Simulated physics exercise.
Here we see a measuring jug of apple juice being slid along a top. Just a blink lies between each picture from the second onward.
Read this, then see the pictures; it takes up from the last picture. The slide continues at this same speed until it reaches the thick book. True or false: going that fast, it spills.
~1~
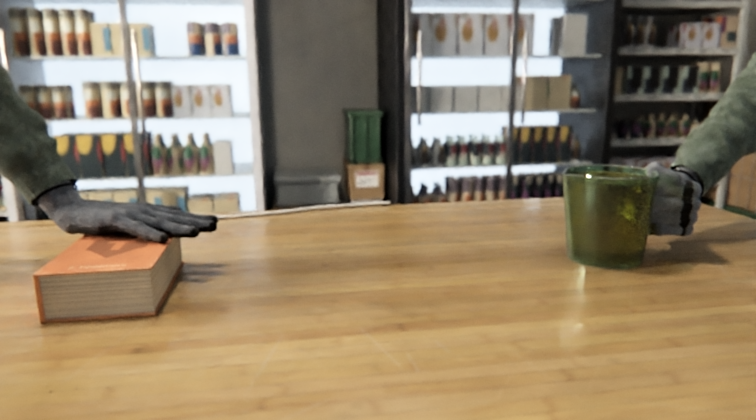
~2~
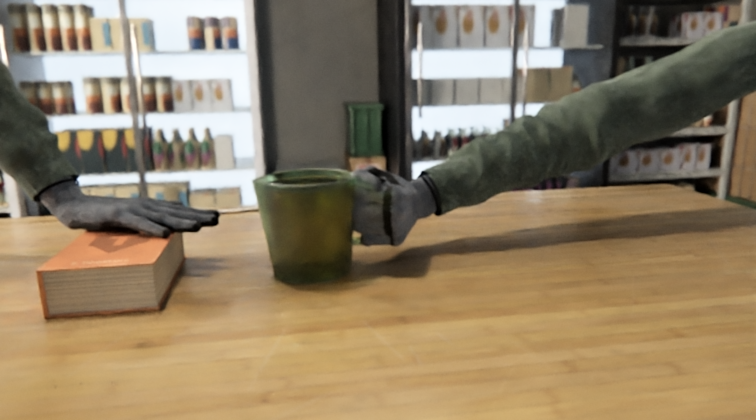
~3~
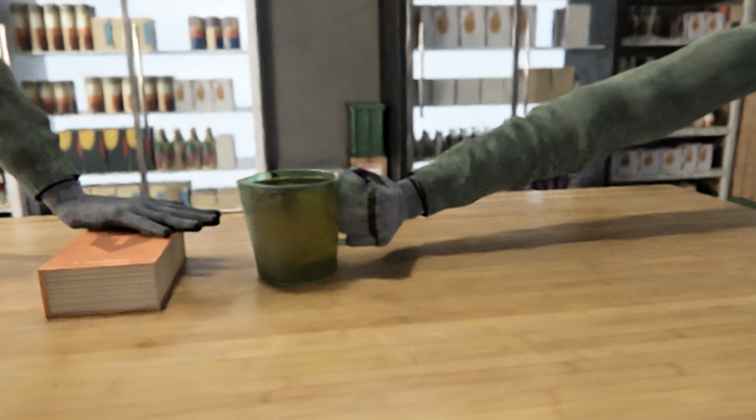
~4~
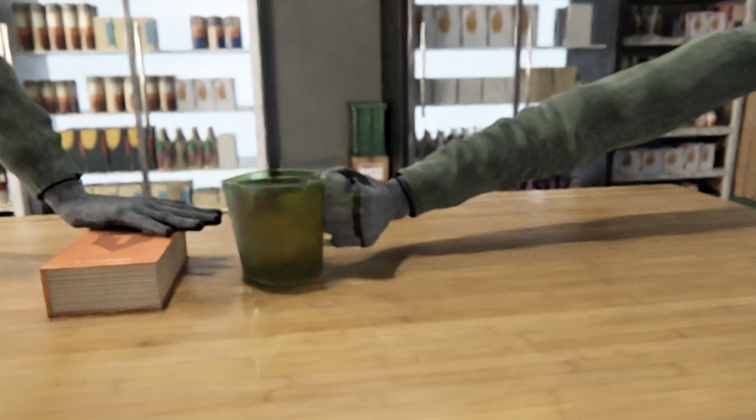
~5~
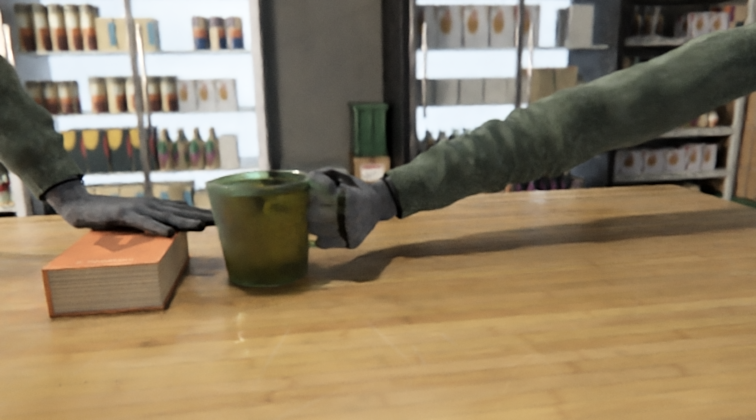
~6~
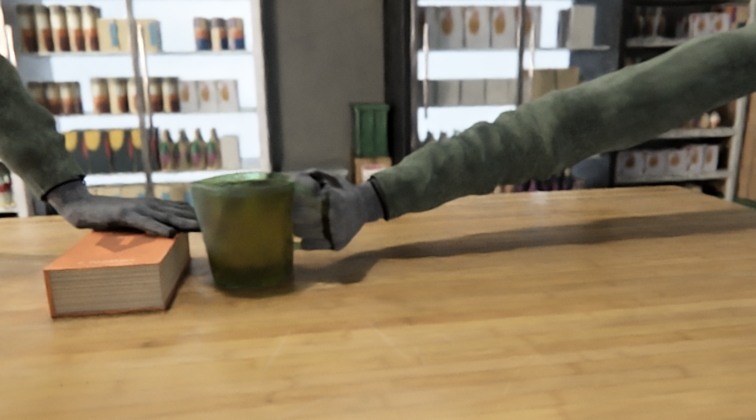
True.
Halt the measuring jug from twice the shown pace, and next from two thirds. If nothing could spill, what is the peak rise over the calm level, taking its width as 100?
About 40 %, then about 15 %.
Soon after, the measuring jug meets the thick book.
Later, the apple juice surges up the wall; some has gone over its rim.
In the end, the measuring jug stands at the thick book; some has gone over its rim.
